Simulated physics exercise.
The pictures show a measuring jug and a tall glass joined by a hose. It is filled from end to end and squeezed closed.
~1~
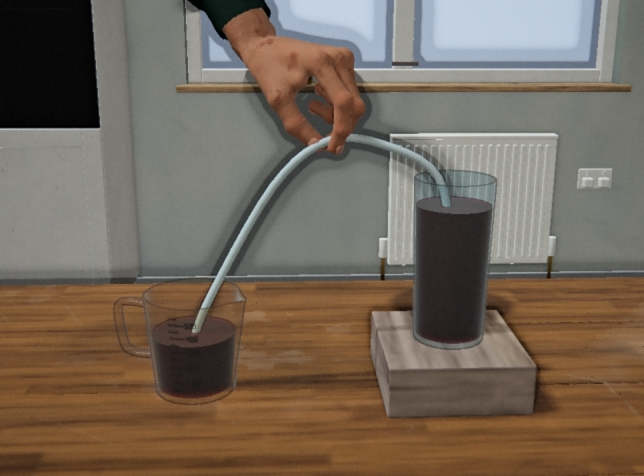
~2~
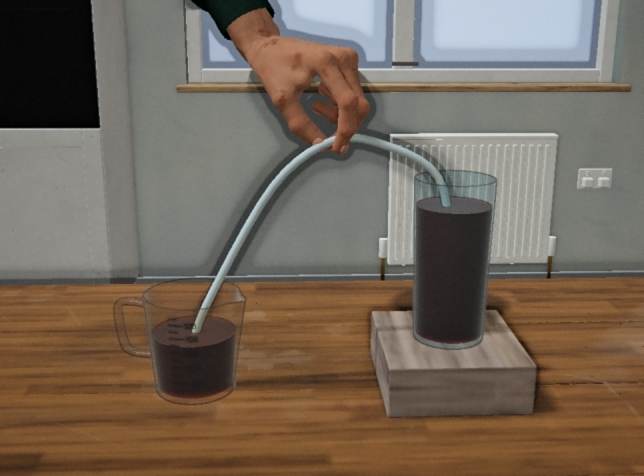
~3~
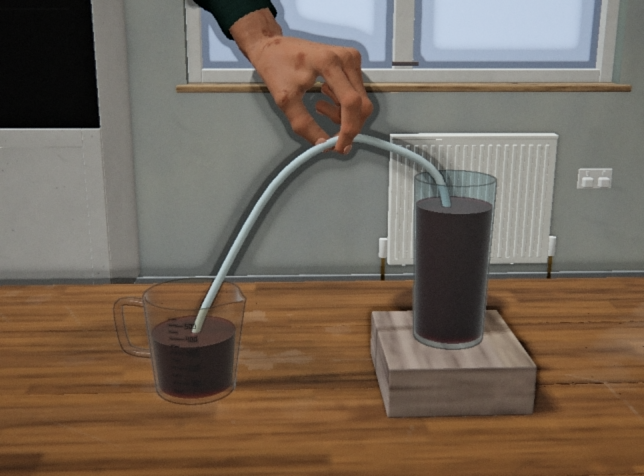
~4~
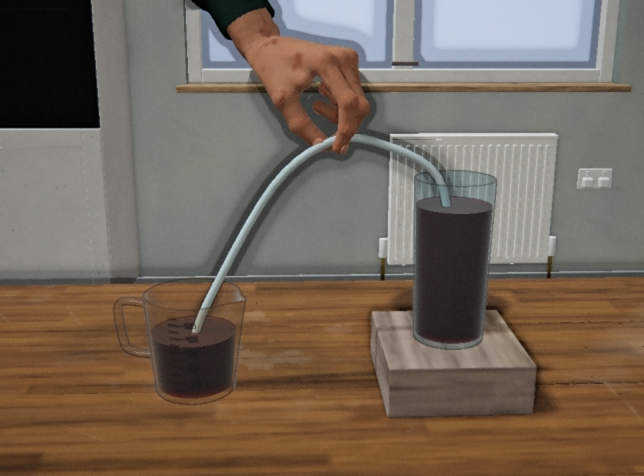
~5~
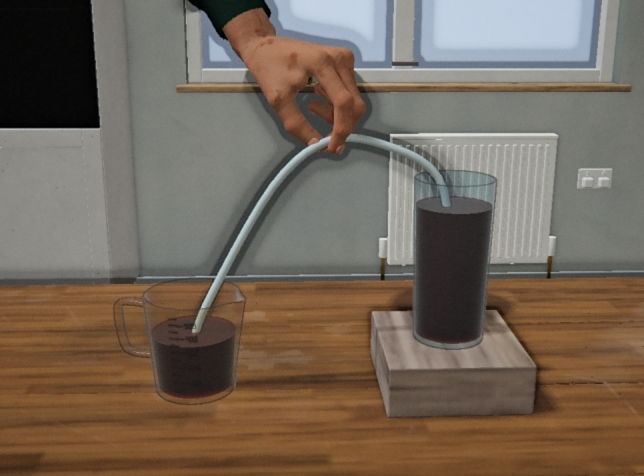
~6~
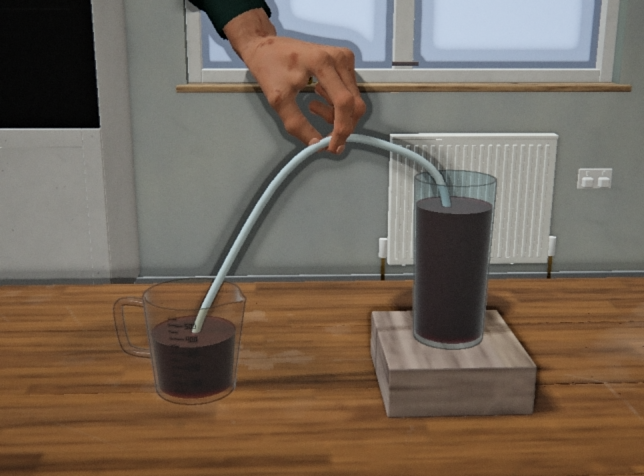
Hand pinching a pale hose between a half-full measuring jug and a taller glass on a wooden block, nothing visibly moving.
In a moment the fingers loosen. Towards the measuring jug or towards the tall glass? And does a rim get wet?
It flows into the left one, and the one that fills runs over.
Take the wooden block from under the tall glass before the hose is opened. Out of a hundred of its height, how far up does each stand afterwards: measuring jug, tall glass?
In turn 90 and 55 per cent.
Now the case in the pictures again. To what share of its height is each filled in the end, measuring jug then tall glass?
Near 100 and 30 in a hundred.
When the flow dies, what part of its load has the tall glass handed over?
About 70 per cent.
Soon after, the measuring jug is about three quarters full; the tall glass is about two thirds full.
Later, the measuring jug is full to the brim; the tall glass is about a third full; some has gone over the lower rim.
In the end, the measuring jug is full to the brim; the tall glass is about a quarter full; some has gone over the lower rim; the two surfaces are level.
